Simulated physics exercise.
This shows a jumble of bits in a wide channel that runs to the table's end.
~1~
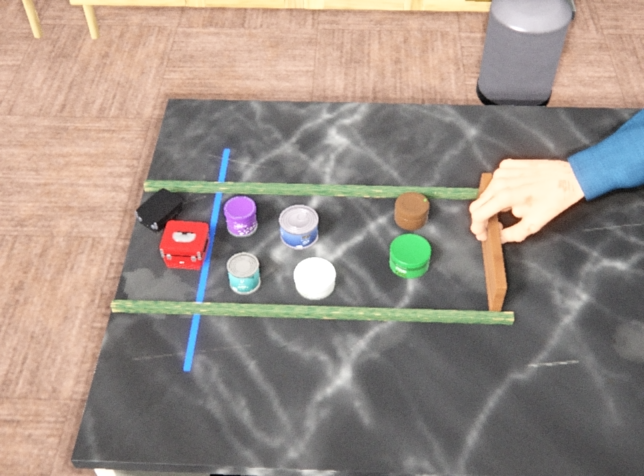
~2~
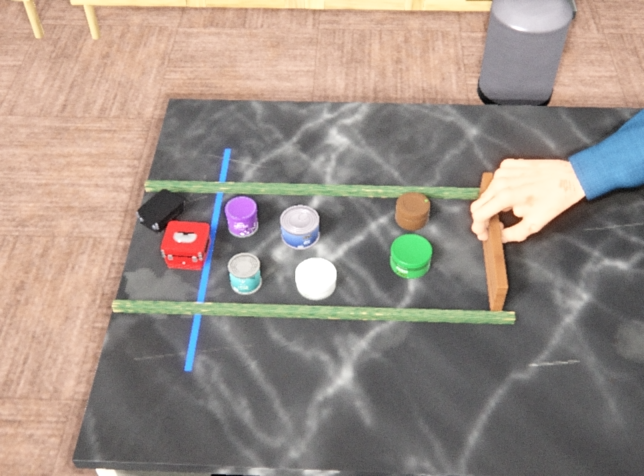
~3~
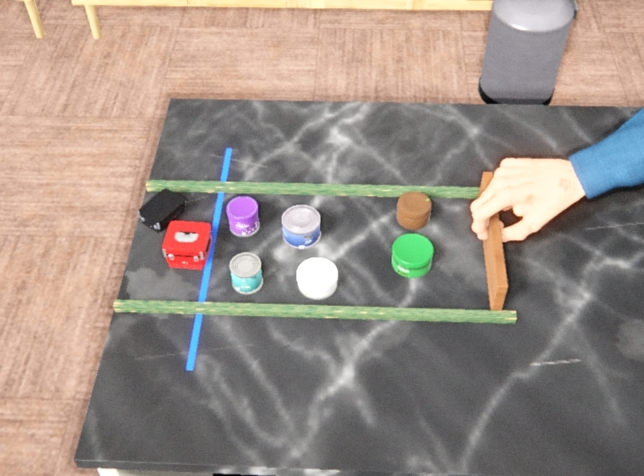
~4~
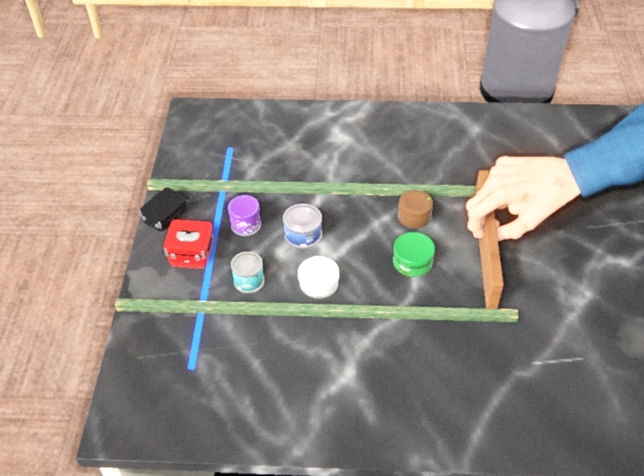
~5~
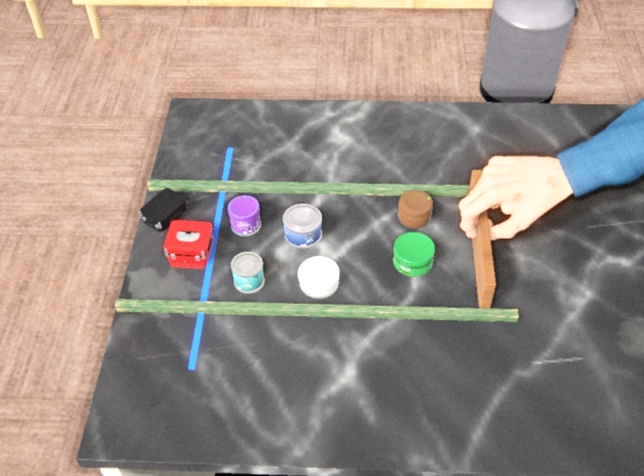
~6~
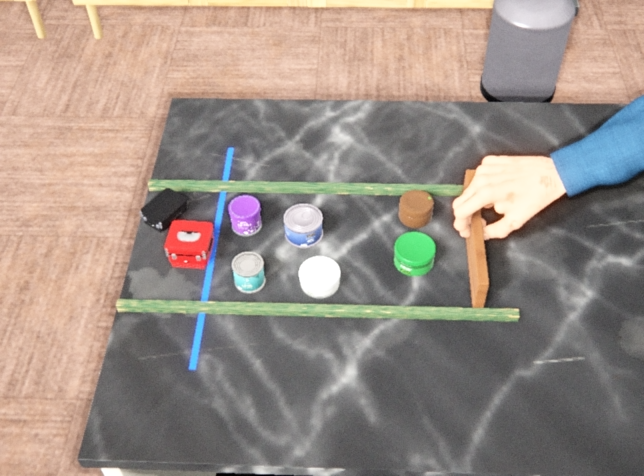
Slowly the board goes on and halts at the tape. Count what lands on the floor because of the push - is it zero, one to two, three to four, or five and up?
The count is zero.
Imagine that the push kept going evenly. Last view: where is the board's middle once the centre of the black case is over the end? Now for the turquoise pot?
Around (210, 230) first and around (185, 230) second.
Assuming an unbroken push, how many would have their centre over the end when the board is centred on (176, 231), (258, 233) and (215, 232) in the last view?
Per position: 4 / 0 / 0.
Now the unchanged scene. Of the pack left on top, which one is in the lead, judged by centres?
The black case is the one.
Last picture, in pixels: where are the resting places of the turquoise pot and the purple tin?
The first sits around (156, 269), while the other sits around (174, 204).
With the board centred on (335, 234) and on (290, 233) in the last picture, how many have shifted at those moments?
The count is 4 at the first point and 6 at the second.
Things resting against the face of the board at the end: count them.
Count: 4.
A little later, none off yet; black case at rest near (166, 211); red case at rest near (191, 244); purple tin at rest near (246, 216).
Next, none off yet; black case at rest near (166, 211); red case at rest near (191, 244); purple tin shifted about its own width near (204, 210).
When it is over, the number that fall off is zero.
